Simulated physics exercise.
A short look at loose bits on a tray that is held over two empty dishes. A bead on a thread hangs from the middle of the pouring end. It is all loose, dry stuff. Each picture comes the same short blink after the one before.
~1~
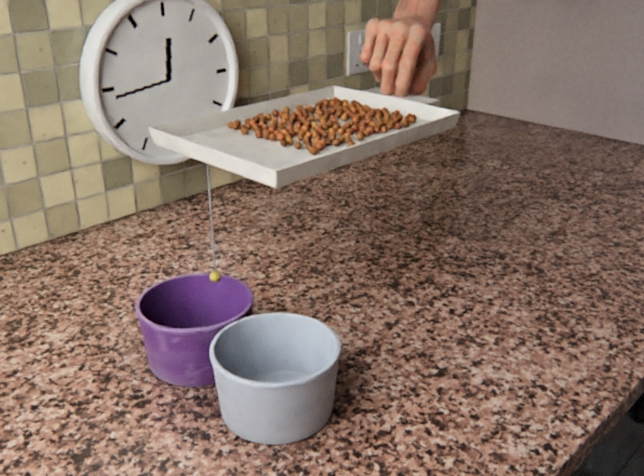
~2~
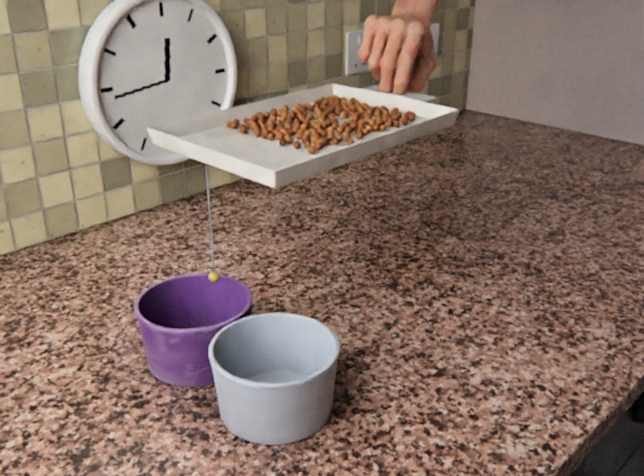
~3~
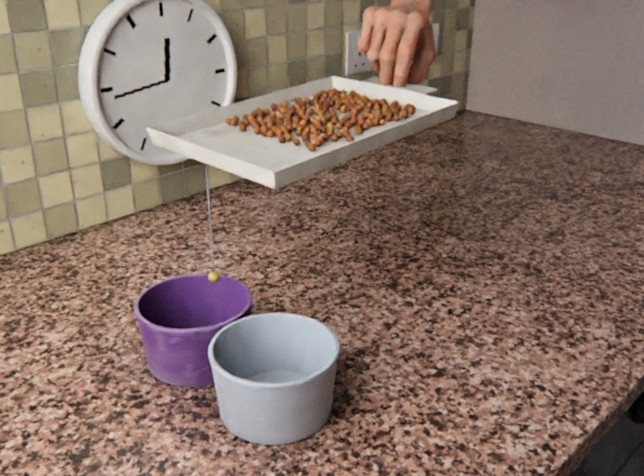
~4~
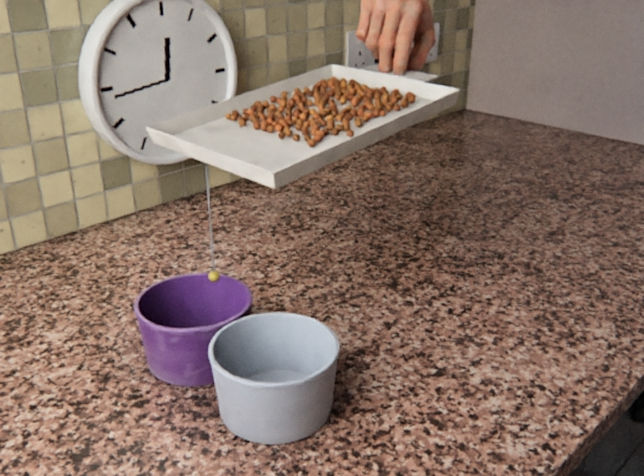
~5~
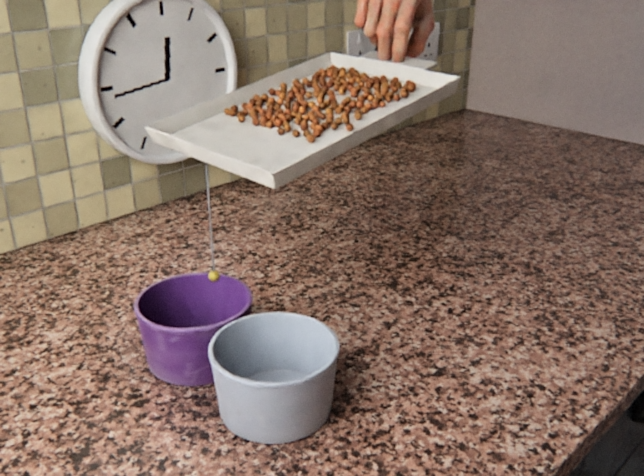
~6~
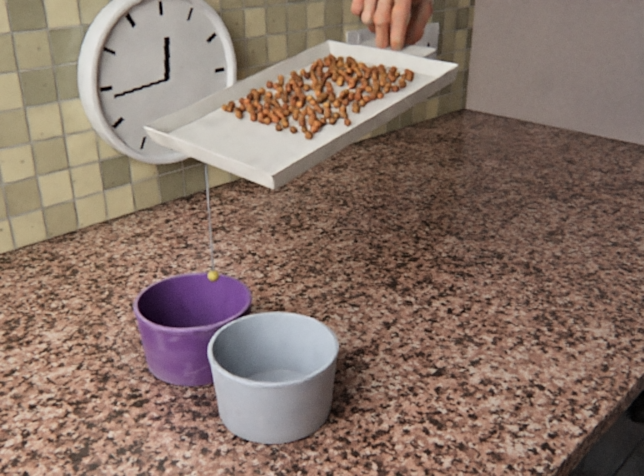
On a speckled brown granite counter against a green tiled wall, seen from slightly above, the view stays still. A white tray of small orange-brown pieces is held above an empty purple bowl at left and an empty pale grey one at right, near a white clock and a yellowish bead on a thread. A hand at the tray's far side gradually lifts it, tilting it slightly toward the bowls.
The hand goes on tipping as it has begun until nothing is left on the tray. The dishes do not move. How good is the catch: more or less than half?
They take the larger part between them.
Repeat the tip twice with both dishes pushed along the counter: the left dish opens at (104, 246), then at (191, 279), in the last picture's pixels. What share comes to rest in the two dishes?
About 20 and 50 per cent.
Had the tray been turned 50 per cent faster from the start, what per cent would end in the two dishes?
About 80 per cent.
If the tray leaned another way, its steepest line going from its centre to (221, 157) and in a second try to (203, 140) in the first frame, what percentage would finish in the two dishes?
About 50 and 10 per cent.
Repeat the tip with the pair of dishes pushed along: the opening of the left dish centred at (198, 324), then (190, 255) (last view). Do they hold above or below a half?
First the larger part, then less than half.
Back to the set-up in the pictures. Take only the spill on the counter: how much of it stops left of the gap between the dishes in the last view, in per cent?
It comes to 100 per cent or so.
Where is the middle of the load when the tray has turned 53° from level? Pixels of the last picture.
At about (221, 149).
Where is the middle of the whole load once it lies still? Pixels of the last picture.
Roughly at (198, 360).
Soon after the last picture, tray tipped steeply; nearly all on the tray; a stray few in the right dish; a stray few in the left dish; a stray few outside both; a stray few in the air.
A little later, tray tipped right over; most on the tray; a small part in the right dish; a small part in the left dish; a stray few outside both; a small part in the air.
Later still, tray tipped past a quarter turn; about a quarter in the right dish; about half in the left dish; about a quarter outside both.
At rest, tray tipped past a quarter turn; about a quarter in the right dish; about half in the left dish; about a quarter outside both.
